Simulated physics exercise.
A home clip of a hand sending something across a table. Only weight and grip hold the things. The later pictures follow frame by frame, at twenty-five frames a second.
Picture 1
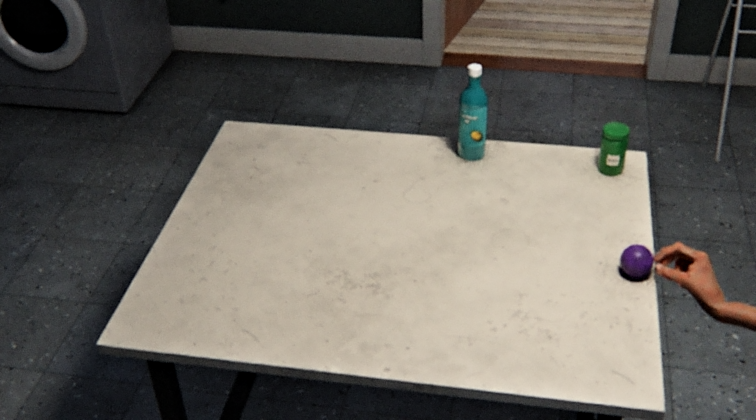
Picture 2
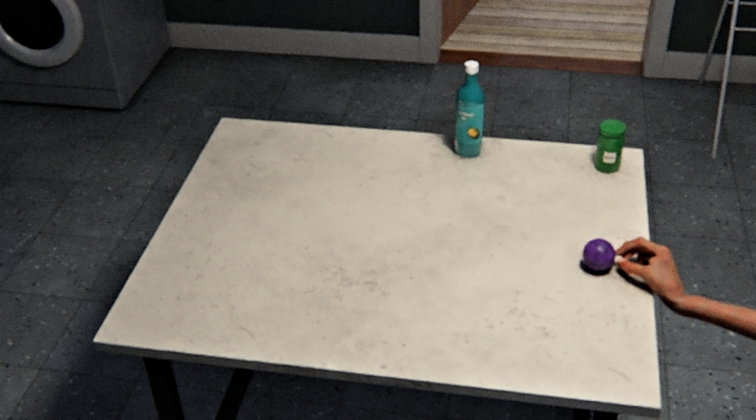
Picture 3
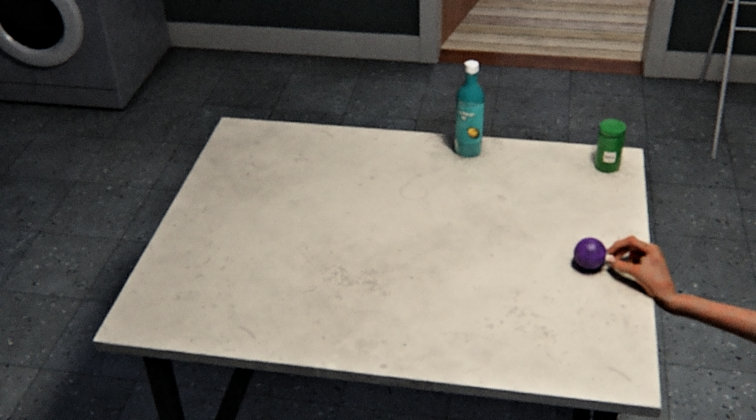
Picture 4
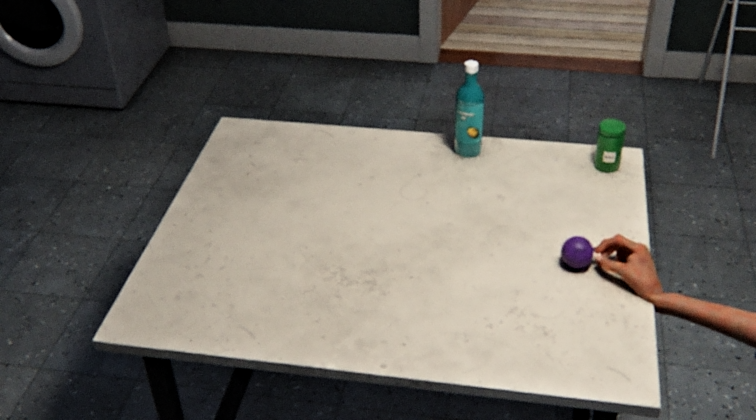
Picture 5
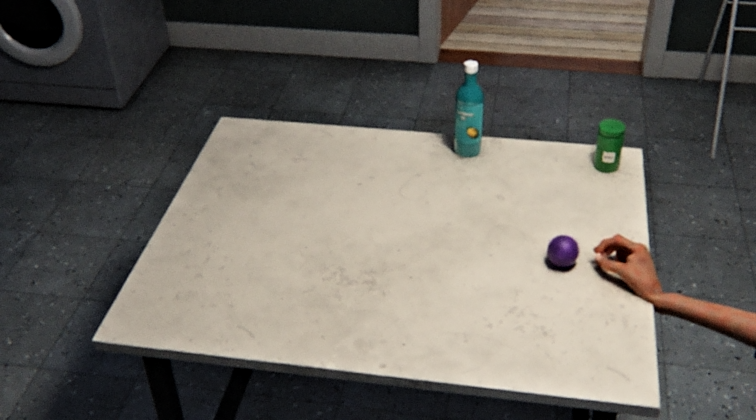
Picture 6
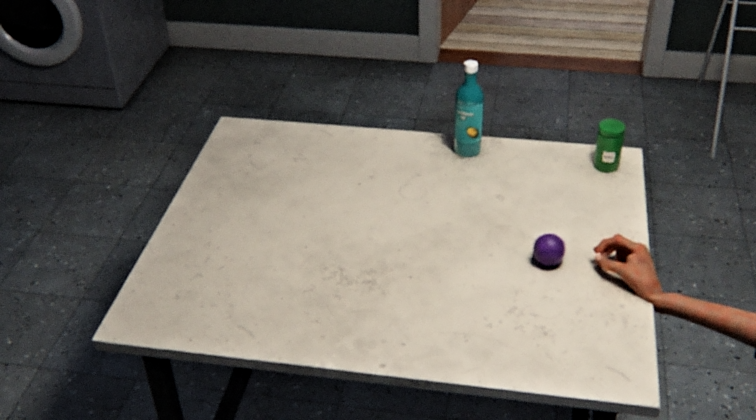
A hand pushes a purple ball leftward across the table, then lets it roll away.
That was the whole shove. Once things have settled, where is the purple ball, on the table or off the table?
The purple ball falls off the table.
Then, 0.40 s past the last view, purple ball displaced well along near (417, 237).
Then, 1.10 s past the last view, purple ball displaced well along near (211, 217).
Then, 1.60 s past the last view, purple ball now off the table.
Finally, off the table, purple ball.
